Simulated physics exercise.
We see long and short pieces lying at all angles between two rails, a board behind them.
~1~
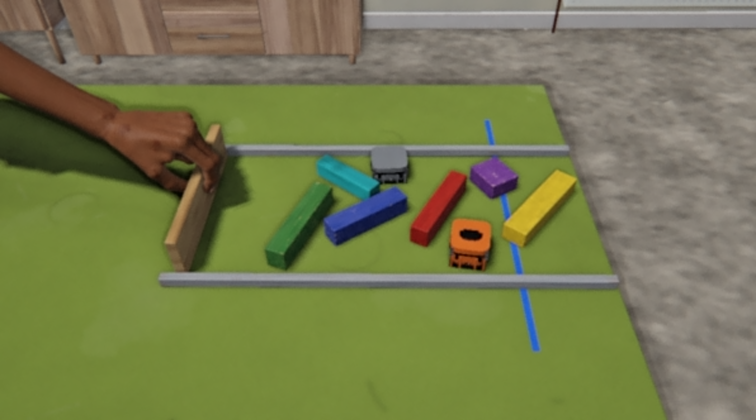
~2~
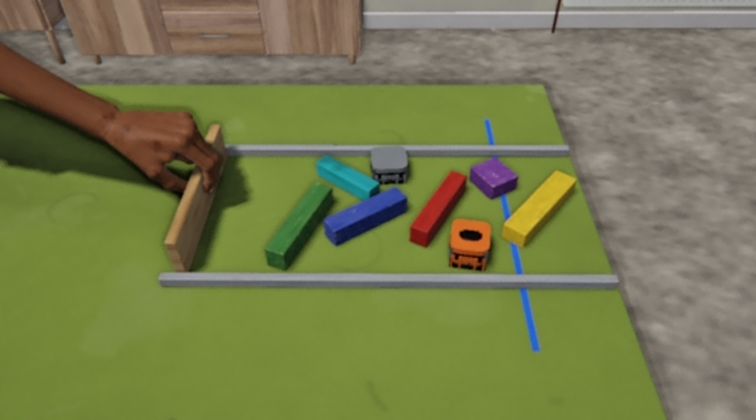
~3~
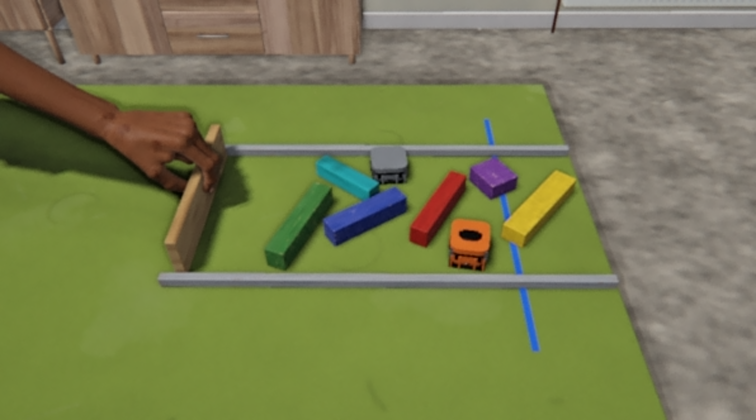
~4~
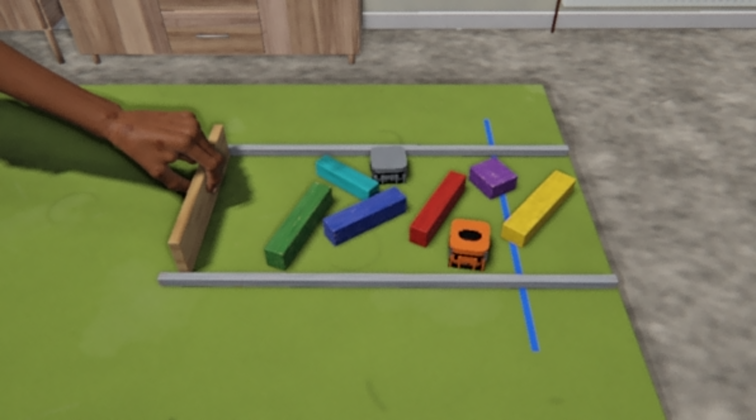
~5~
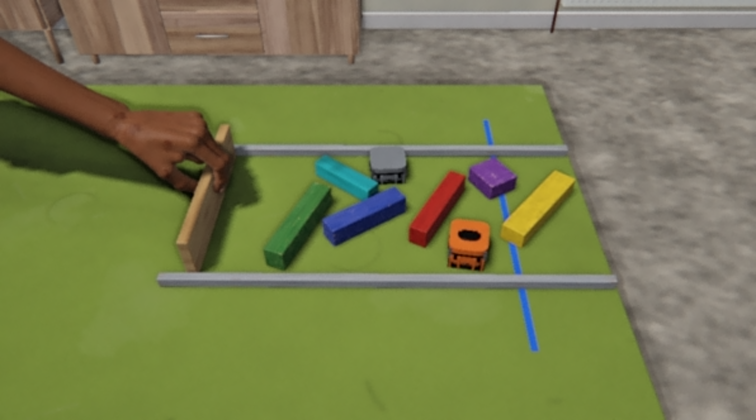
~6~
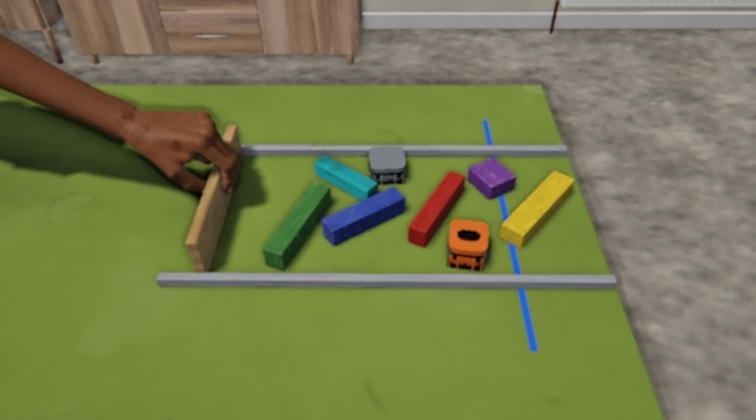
A hand slides a wooden board slightly right behind colourful pieces lying still between two rails.
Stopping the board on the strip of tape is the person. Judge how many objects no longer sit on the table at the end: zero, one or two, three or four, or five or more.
No longer on the table: One or two.
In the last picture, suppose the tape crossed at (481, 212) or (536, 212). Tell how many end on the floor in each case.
That would be 0, then 4.
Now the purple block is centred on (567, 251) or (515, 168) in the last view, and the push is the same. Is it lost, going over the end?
Goes off the edge; stays put.
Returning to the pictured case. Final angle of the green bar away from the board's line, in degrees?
It comes to around 0 degrees.
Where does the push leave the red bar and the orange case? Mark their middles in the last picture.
In the last picture the first middle sits at (571, 219) and the other at (600, 254).
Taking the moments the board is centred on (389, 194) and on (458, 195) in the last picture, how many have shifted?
At the first spot 6, then 8.
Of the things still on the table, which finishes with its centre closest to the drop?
The purple block.
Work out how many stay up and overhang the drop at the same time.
That'd be 2.
Soon after, none off yet; yellow bar at rest near (539, 207); purple block at rest near (492, 178); orange case at rest near (467, 245).
After that, none off yet; yellow bar at rest near (539, 207); purple block at rest near (492, 178); orange case moving near (474, 247).
And then, none off yet; yellow bar displaced a little near (560, 205); purple block displaced about its own width near (536, 177); orange case displaced well along near (553, 253).
In the end, the number that fall off is one or two; gone, yellow bar.
